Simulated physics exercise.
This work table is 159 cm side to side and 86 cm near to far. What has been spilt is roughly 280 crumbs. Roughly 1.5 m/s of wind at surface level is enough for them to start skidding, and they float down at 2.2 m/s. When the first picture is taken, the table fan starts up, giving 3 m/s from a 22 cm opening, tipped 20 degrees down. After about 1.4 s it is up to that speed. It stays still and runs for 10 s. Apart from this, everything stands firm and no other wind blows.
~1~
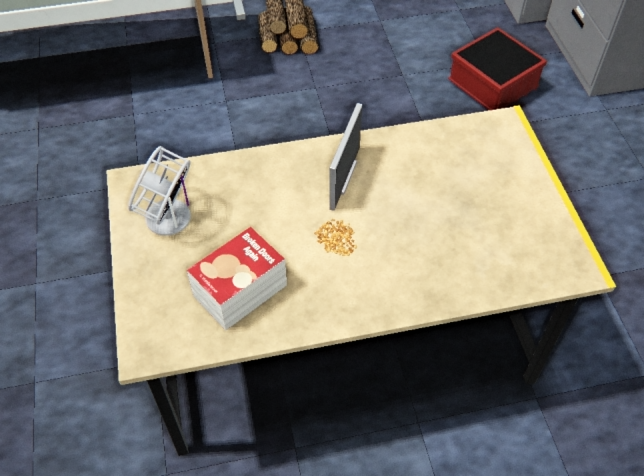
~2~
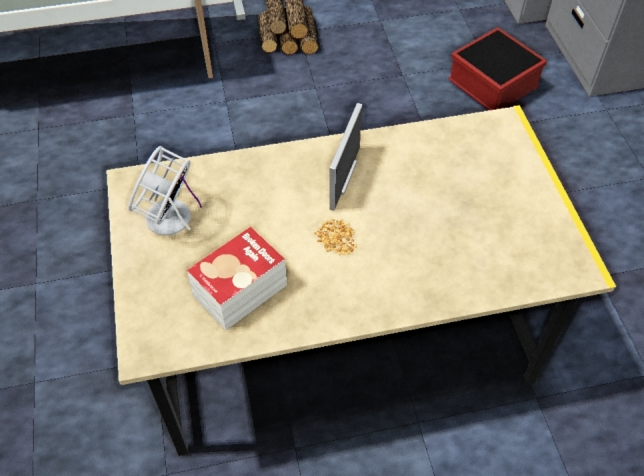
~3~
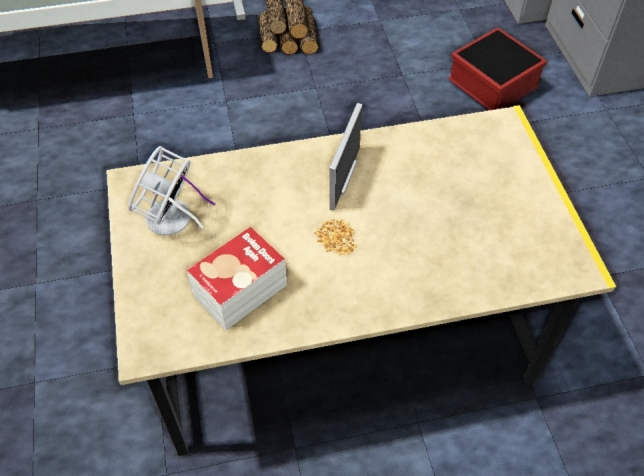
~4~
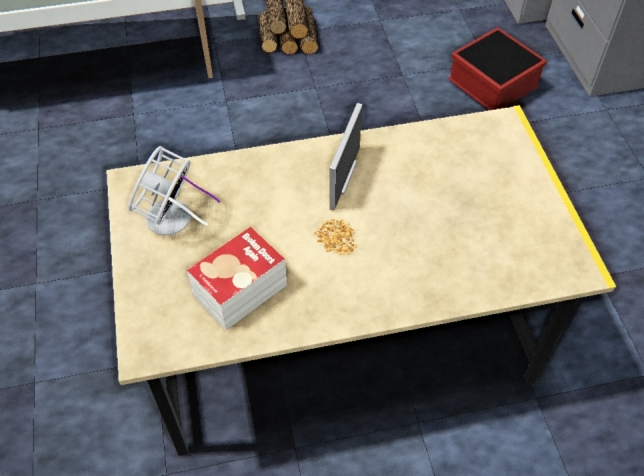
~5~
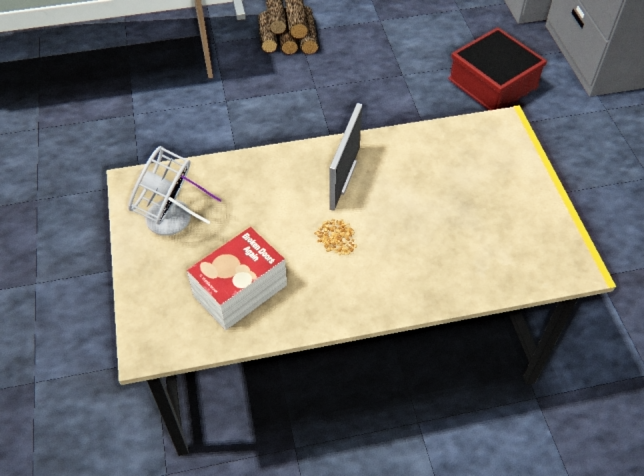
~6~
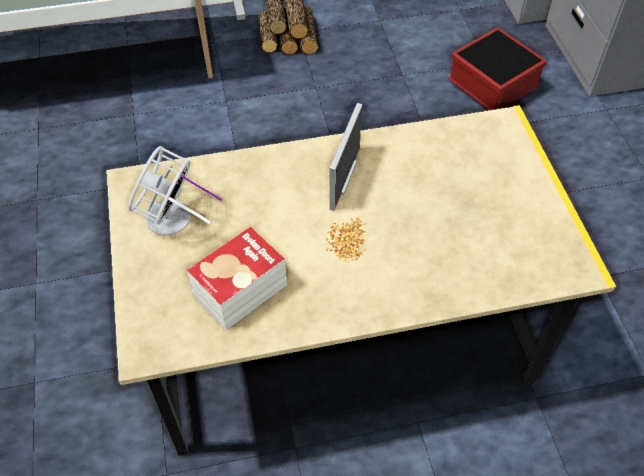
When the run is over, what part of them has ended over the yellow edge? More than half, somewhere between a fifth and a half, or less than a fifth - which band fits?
Looks like the bulk will finish beyond that edge.
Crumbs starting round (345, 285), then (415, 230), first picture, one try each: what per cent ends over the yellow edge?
0 %, 90 %.
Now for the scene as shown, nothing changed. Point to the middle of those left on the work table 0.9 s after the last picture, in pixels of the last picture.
(535, 274).
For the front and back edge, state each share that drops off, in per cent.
About 15 % front, about 0 % back.
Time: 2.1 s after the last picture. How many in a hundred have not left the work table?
Near 10 percent remain.
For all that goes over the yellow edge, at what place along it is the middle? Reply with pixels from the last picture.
About (596, 249).
Then, 0.9 s after the last picture, 66 % are over the yellow edge; the middle of those still in play is near (594, 277); 28 % have settled or left.
Then, 2.1 s after the last picture, 75 % are over the yellow edge; 90 % have settled or left.
Then, 4.4 s after the last picture, 75 % are over the yellow edge; 91 % have settled or left.
Then, 8.9 s after the last picture, at the end, 75 % are over the yellow edge.
